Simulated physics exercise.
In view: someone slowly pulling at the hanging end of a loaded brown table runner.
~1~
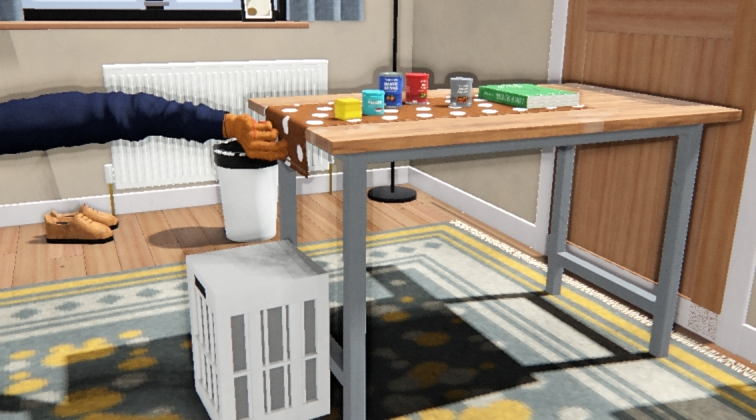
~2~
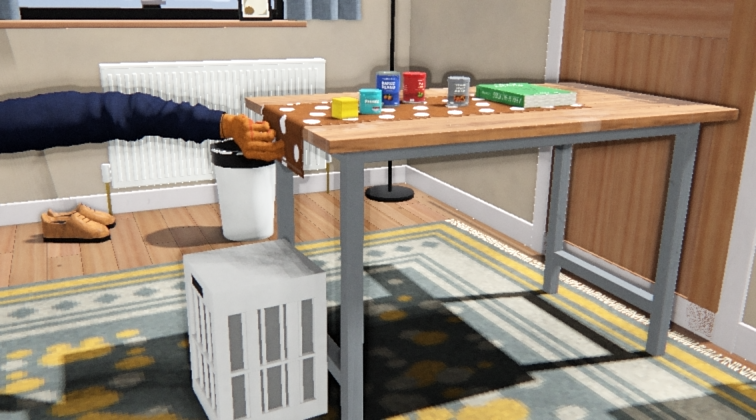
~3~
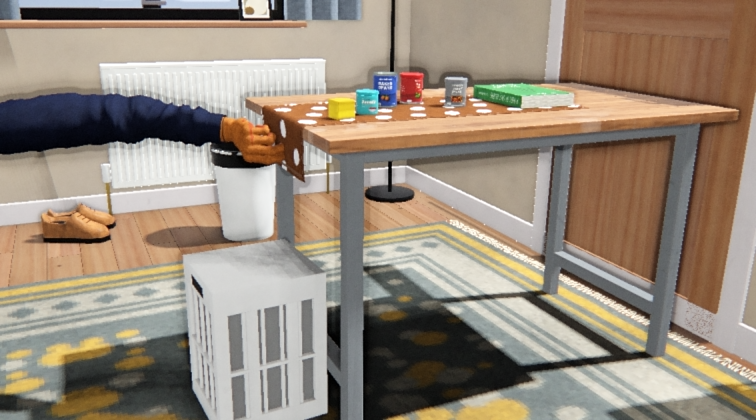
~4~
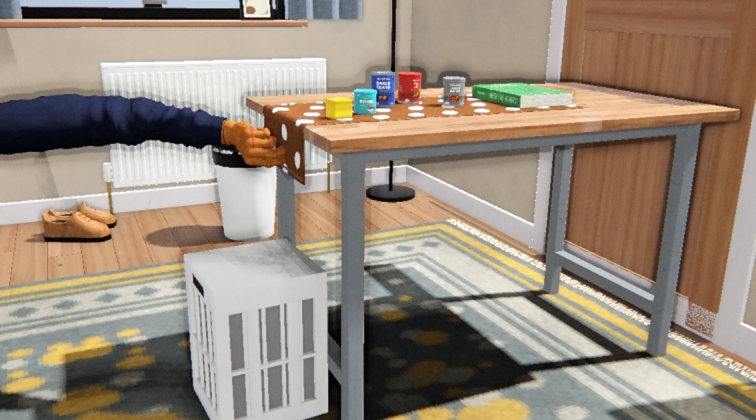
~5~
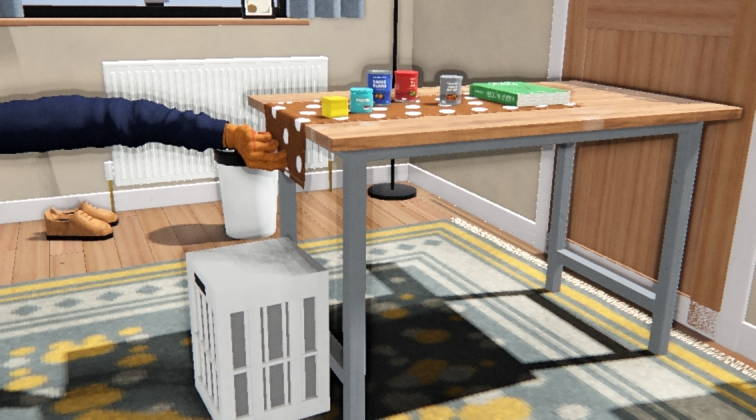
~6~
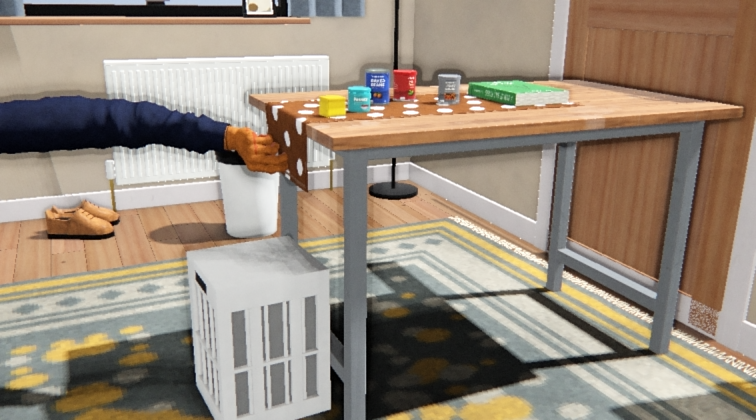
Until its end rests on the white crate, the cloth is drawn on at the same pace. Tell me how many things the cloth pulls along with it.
Watching it, the fallen ones add up to two, no more.
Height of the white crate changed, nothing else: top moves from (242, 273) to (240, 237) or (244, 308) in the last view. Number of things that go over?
Counts: 1 / 3.
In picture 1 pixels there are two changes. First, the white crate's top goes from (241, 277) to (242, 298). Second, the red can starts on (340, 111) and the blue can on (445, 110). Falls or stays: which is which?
Red can is gone, blue can stays.
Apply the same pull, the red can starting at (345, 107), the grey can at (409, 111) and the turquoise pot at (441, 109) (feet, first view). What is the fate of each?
The red can topples down; the grey can stays put; and the turquoise pot stays put.
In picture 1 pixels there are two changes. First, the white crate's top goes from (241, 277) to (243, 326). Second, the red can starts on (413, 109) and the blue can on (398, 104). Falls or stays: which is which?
As for the red can, it leaves the top; as for the blue can, it leaves the top.
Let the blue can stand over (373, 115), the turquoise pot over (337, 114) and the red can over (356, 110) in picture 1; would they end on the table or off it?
Looking at each one, the blue can drops away, the turquoise pot drops away and the red can drops away.
Soon after, hem near (286, 214); yellow cube gone.
After that, hem on the crate; yellow cube and turquoise pot gone.
In the end, hem on the crate; yellow cube and turquoise pot gone. The count of fallen things is two.
